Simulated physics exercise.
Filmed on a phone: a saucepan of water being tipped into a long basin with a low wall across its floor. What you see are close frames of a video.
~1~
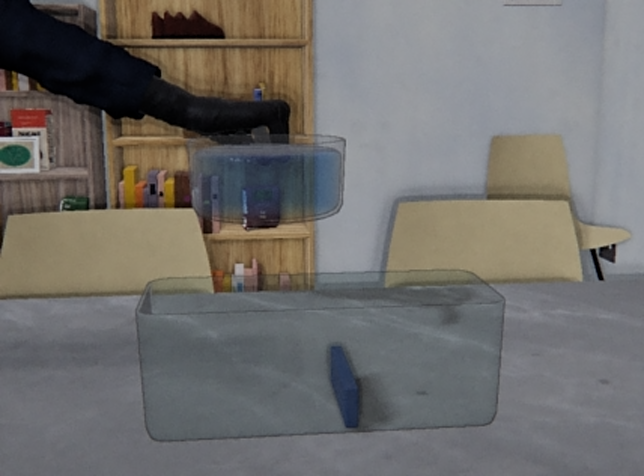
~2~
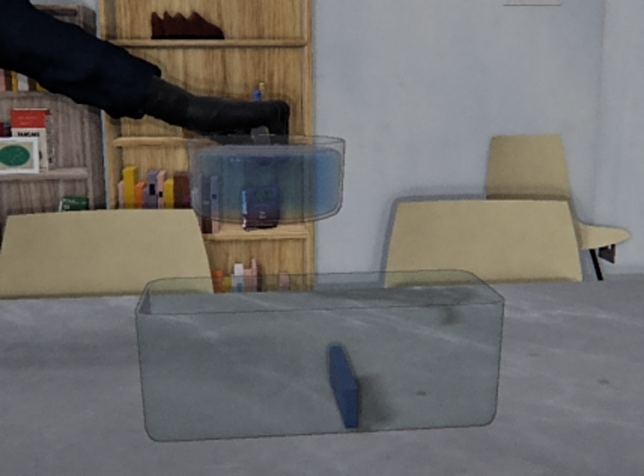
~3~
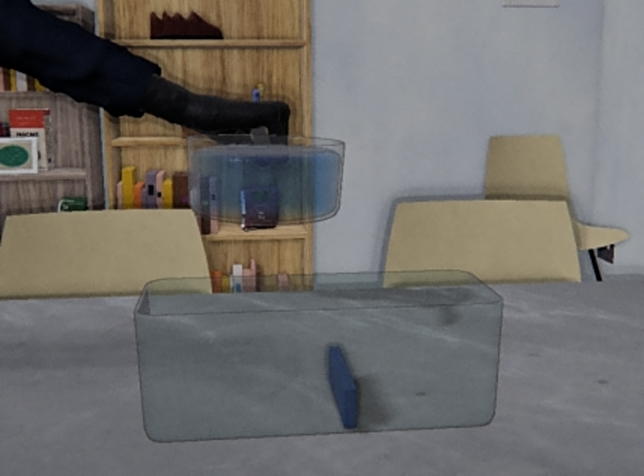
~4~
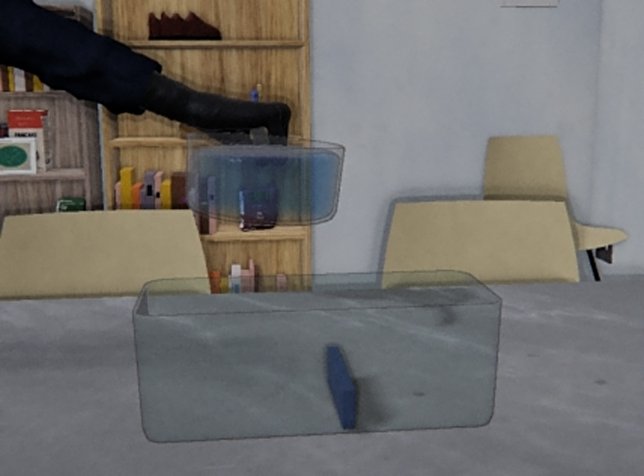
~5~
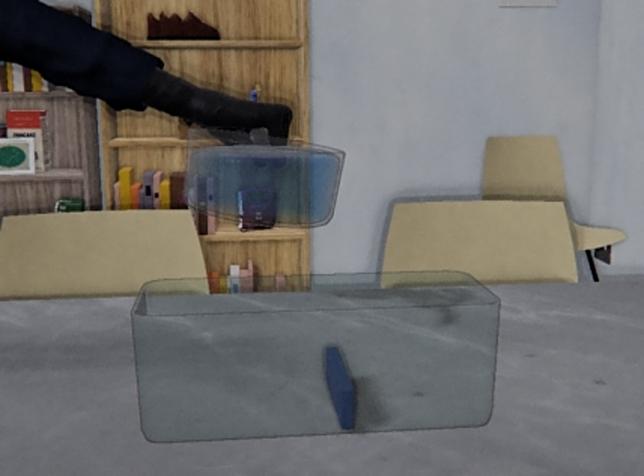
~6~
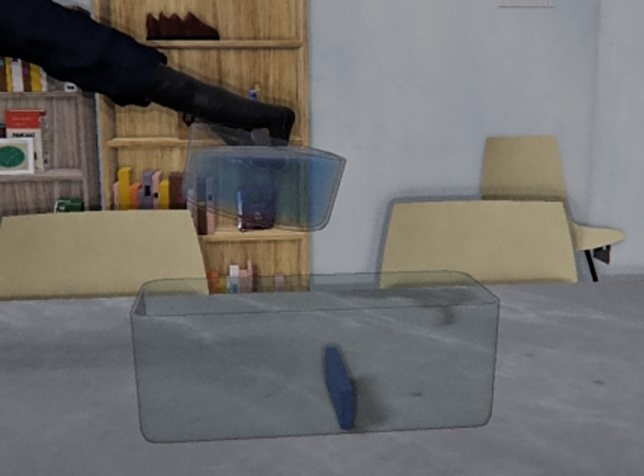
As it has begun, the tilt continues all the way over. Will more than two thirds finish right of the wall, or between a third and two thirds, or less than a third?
Right of the wall there will be more than two thirds.
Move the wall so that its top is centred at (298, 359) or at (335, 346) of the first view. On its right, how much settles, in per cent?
Note: Roughly 95 % in case one, 95 % in case two.
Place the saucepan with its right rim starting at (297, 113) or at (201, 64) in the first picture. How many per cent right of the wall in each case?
Close to 65 in a hundred, then close to 10 in a hundred.
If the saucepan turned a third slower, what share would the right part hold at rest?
Around 85 per cent ends up there.
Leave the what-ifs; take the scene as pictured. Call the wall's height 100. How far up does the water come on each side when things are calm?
Levels: Left around 20 per cent, right around 100 per cent.
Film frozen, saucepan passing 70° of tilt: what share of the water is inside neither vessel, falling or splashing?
Share: Approx. 30 %.
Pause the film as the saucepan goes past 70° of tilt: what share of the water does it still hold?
It still holds close to 45 per cent at that lean.
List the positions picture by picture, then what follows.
Tilt 0°; pouring edge (343, 141); surface from (192, 152) to (340, 150); the long basin's rim runs from (143, 298) to (487, 287); the wall's top is at (343, 367), in the first frame.
Tilt 1°; pouring edge (343, 142); surface from (192, 152) to (340, 151), in the second frame.
Tilt 2°; pouring edge (343, 145); surface from (191, 152) to (338, 152), in the third frame.
Tilt 5°; pouring edge (343, 149); surface from (191, 152) to (339, 153), in the fourth frame.
Tilt 9°; pouring edge (343, 154); surface from (190, 153) to (339, 154), in the fifth frame.
Tilt 14°; pouring edge (344, 161); surface from (191, 154) to (342, 155), in the sixth frame.
A moment on, the saucepan is tipped part way and 44 per cent is still to pour, 0 is left of the wall and 23 right of it.
Next, the saucepan is tipped right over and 7 per cent is still to pour, 9 is left of the wall and 79 right of it.
Then the saucepan is tipped right over and 0 per cent is still to pour, 14 is left of the wall and 85 right of it.
Later the saucepan is tipped right over and 0 per cent is still to pour, 19 is left of the wall and 81 right of it.
In the end 20 per cent lies left of the wall, 80 right of it and 0 outside.
